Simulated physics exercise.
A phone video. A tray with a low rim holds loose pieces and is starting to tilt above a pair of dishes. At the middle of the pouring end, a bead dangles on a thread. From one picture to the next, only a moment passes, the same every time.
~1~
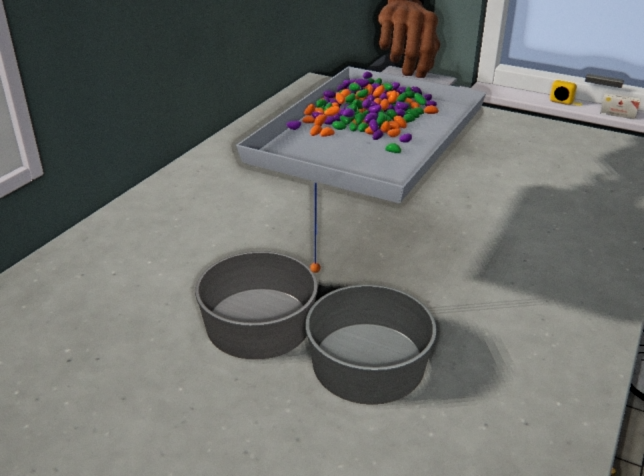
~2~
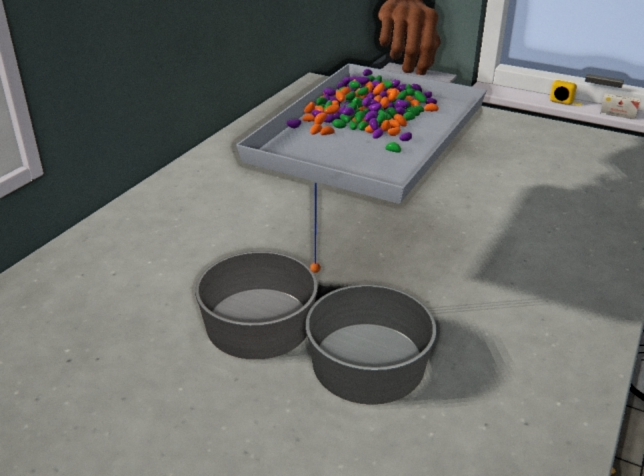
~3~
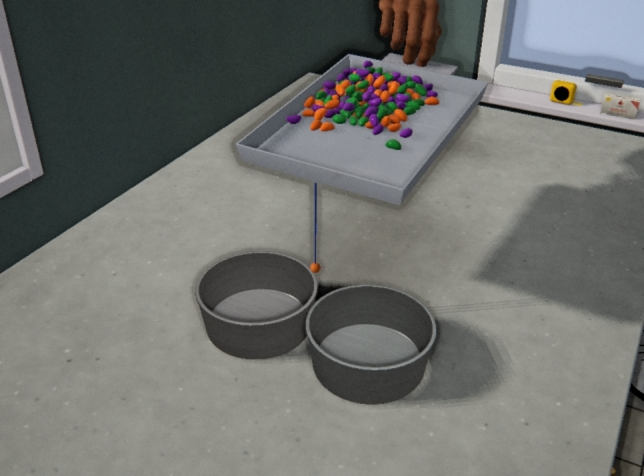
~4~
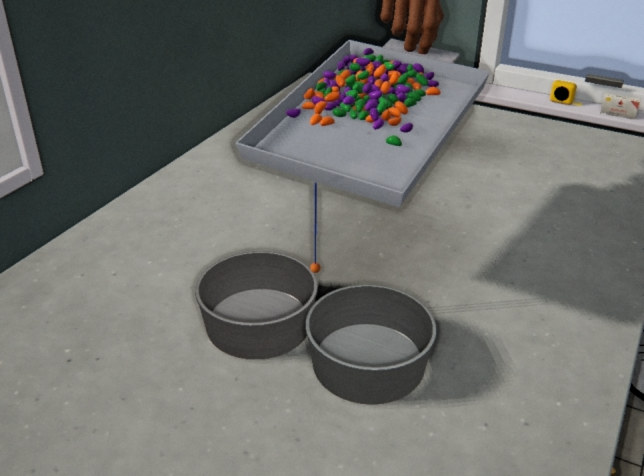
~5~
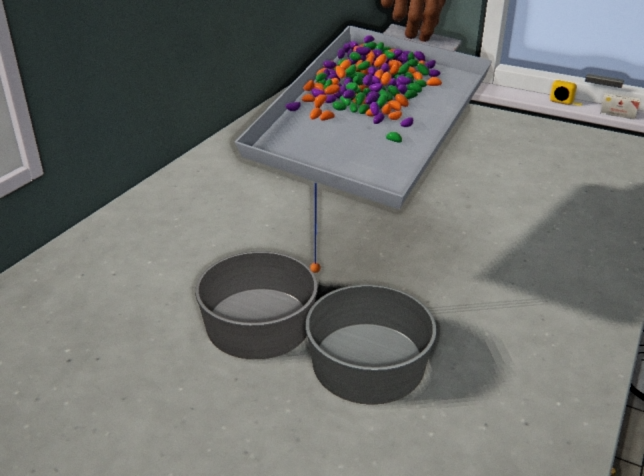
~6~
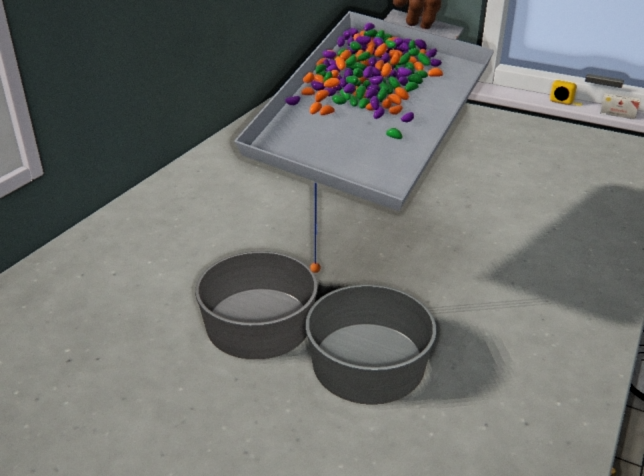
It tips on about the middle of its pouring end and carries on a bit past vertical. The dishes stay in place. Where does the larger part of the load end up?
The larger part ends up in the right dish.
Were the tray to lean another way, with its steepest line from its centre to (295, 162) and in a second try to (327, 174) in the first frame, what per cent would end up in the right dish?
About 0 % and about 40 %.
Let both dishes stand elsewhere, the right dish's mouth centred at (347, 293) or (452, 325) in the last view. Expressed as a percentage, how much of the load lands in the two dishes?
First try: Around 60 percent; second try: Around 60 percent.
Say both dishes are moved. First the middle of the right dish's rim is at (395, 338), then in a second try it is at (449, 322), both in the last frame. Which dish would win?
The rightmost dish, then the leftmost dish.
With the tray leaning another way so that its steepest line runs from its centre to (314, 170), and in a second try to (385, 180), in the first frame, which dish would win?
Try 1: The left-side dish; try 2: The right-side dish.
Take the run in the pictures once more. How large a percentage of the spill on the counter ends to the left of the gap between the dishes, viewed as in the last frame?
It comes out at roughly 80 percent.
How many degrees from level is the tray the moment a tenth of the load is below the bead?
Close to 70 degrees, I reckon.
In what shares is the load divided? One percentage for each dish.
Final share: Left dish at 10 per cent, right dish at 80 per cent.
Soon after the last picture, tray tipped steeply; most on the tray; a small part in the air.
A little later, tray tipped right over; about half on the tray; about a third in the right dish; a stray few in the left dish; a small part outside both; a stray few in the air.
Later still, tray tipped past a quarter turn; most in the right dish; a small part in the left dish; a small part outside both.
At rest, tray tipped past a quarter turn; most in the right dish; a small part in the left dish; a small part outside both.
